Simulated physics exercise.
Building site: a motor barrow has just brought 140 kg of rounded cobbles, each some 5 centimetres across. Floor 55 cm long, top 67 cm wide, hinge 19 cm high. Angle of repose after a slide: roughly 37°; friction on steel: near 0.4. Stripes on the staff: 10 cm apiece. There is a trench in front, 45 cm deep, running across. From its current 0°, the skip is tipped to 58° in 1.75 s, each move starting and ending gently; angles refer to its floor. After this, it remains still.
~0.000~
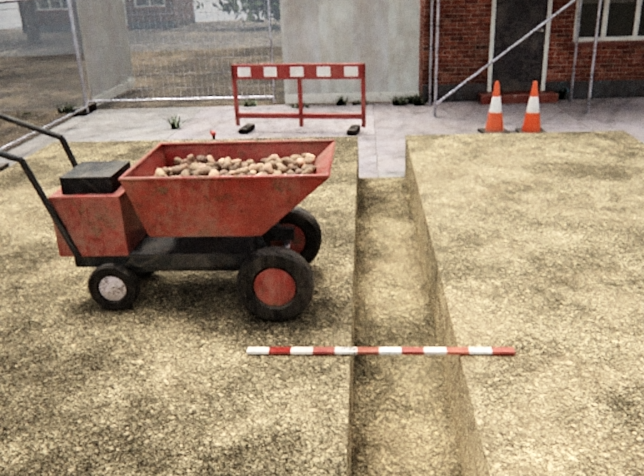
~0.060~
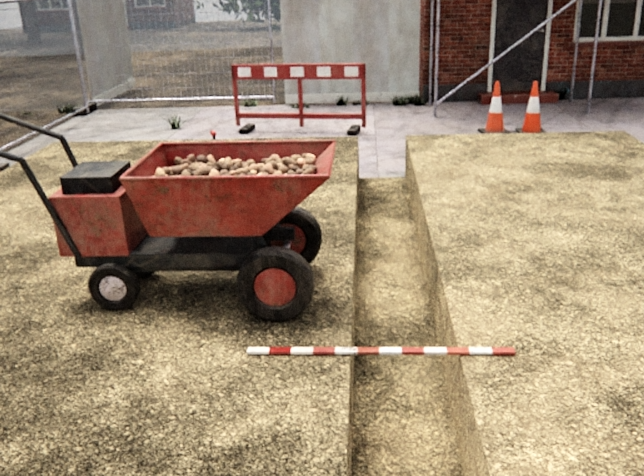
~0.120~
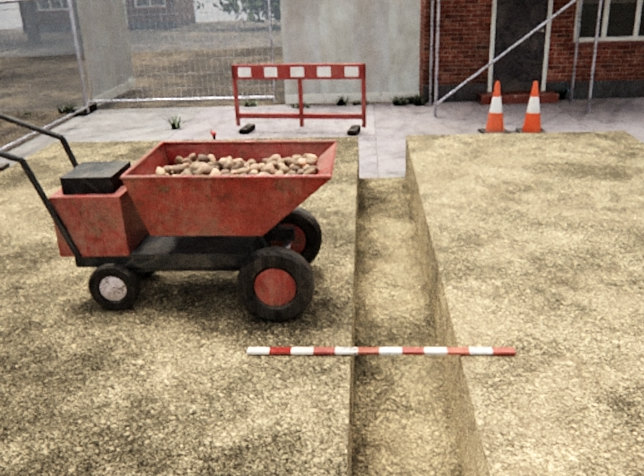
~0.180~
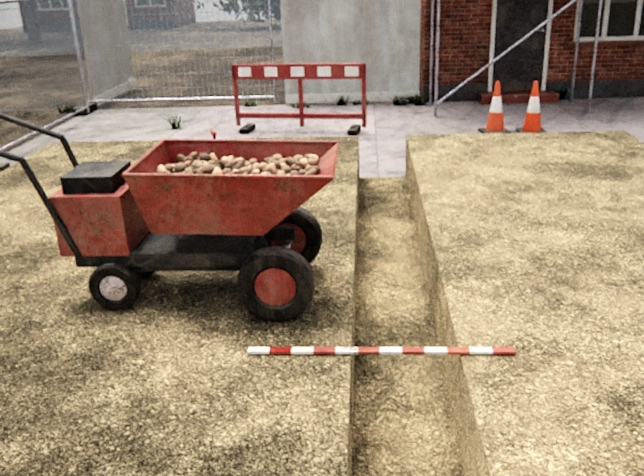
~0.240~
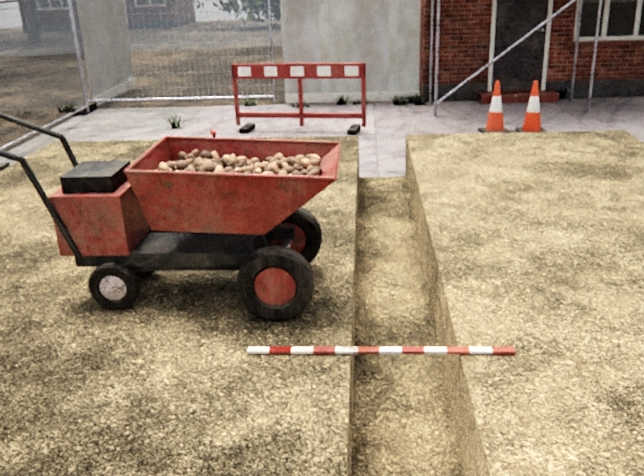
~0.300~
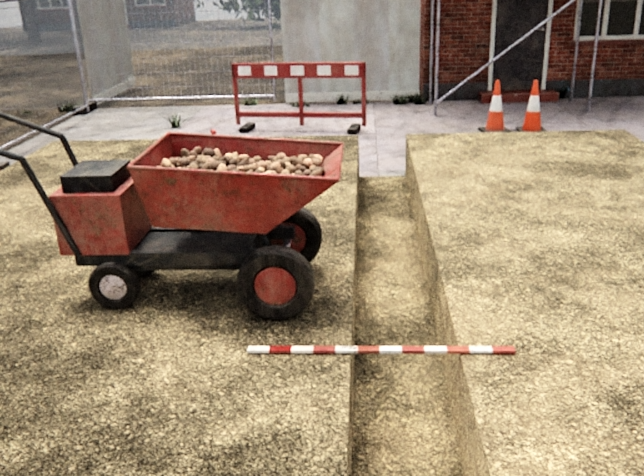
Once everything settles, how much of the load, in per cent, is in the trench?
Once it settles, about 78 per cent of the load is there.
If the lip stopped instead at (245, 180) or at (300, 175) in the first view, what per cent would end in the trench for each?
First place: Near 95%; second place: Near 100%.
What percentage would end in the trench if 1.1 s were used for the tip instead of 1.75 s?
That works out at about 70 in a hundred.
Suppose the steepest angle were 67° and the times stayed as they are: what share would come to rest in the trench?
About 70%.
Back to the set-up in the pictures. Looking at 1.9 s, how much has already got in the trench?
I'd say near 20 per cent at that time.
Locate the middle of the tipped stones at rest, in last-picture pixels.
Middle at around (422, 347), I'd say.
After 1.3 s the floor is at 49°; 100 % in the skip; the foremost stones are at (384, 224).
After 1.9 s the floor is at 58°; 73 % in the skip, 22 % in the trench, 5 % past the trench; the foremost stones are at (476, 287).
After 2.2 s the floor is at 58°; 43 % in the skip, 38 % in the trench, 19 % past the trench; the foremost stones are at (541, 281).
After 4.2 s the floor is at 58°; 0 % in the skip, 78 % in the trench, 22 % past the trench; the foremost stones are at (584, 280).
